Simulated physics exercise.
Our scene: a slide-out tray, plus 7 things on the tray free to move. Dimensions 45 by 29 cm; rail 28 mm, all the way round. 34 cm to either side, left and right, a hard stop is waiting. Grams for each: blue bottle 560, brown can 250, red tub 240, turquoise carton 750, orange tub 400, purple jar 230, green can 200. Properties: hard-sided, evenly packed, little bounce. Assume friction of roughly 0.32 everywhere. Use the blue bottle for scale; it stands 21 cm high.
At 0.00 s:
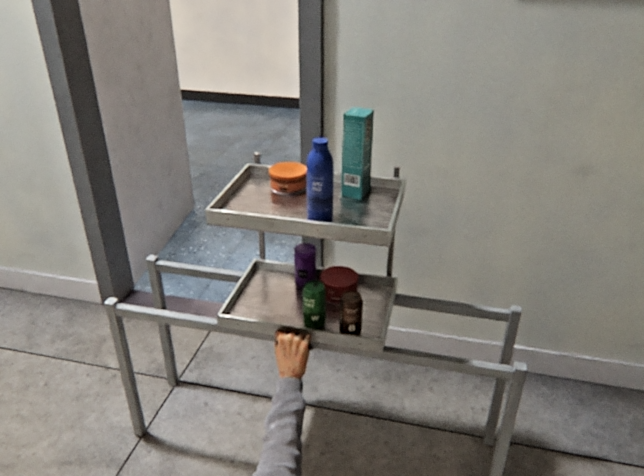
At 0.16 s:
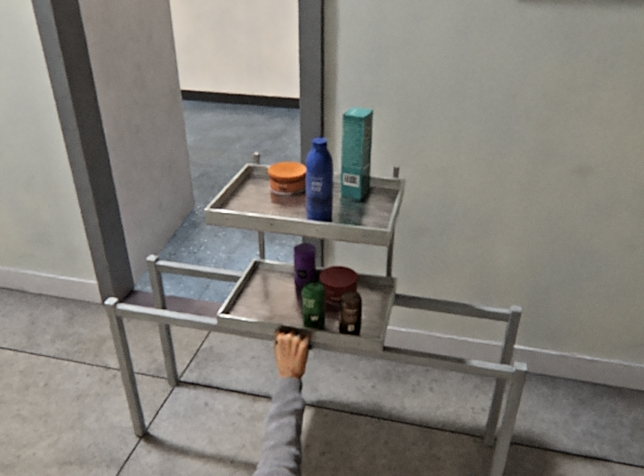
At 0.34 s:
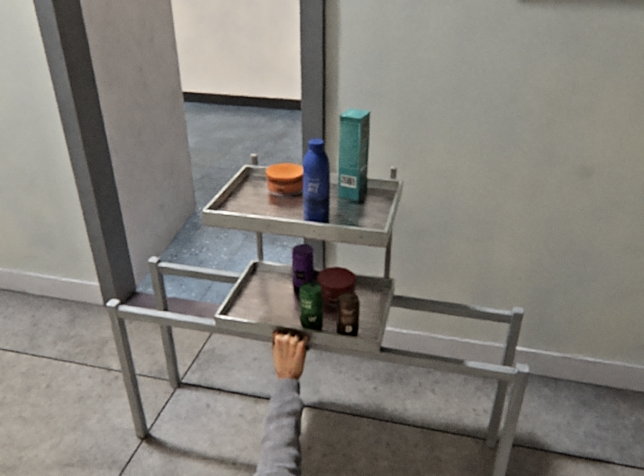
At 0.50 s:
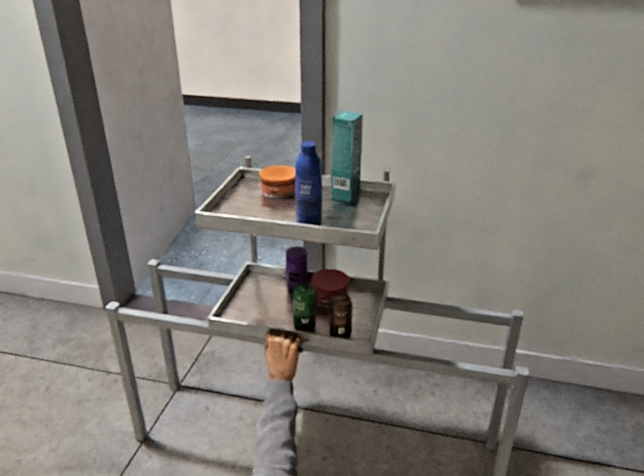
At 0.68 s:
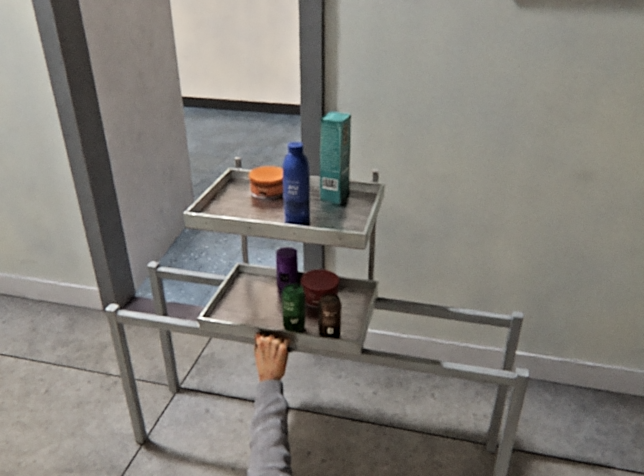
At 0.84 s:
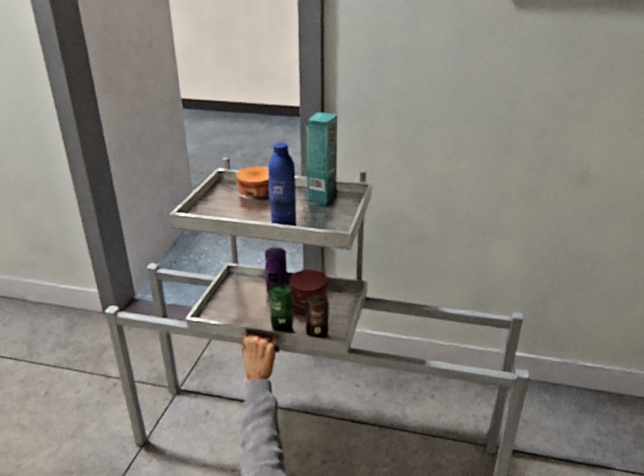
In a grey-floored room by a doorway, a hand slides a two-tier tray of colourful bottles, tubs and a carton left along rails.
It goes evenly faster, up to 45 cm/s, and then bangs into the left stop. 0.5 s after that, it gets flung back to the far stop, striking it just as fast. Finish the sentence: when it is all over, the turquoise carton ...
The turquoise carton is still on its base.
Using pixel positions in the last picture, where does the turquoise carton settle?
In the end it sits at around (489, 173).
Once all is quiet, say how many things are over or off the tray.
All told, 0.
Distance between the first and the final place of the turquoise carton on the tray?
The shift is close to 0 cm.
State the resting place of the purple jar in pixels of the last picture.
(418, 287).
By 1.94 s, tray 34 cm left; orange tub 3 cm from its spot; red tub 3 cm from its spot; purple jar 3 cm from its spot.
By 5.04 s, tray 33 cm right; turquoise carton 2 cm from its spot near (479, 172); orange tub 3 cm from its spot; red tub 3 cm from its spot.
When it is over (7.1 s), all 7 within 5 cm of the start. In the last view, turquoise carton near (489, 173).
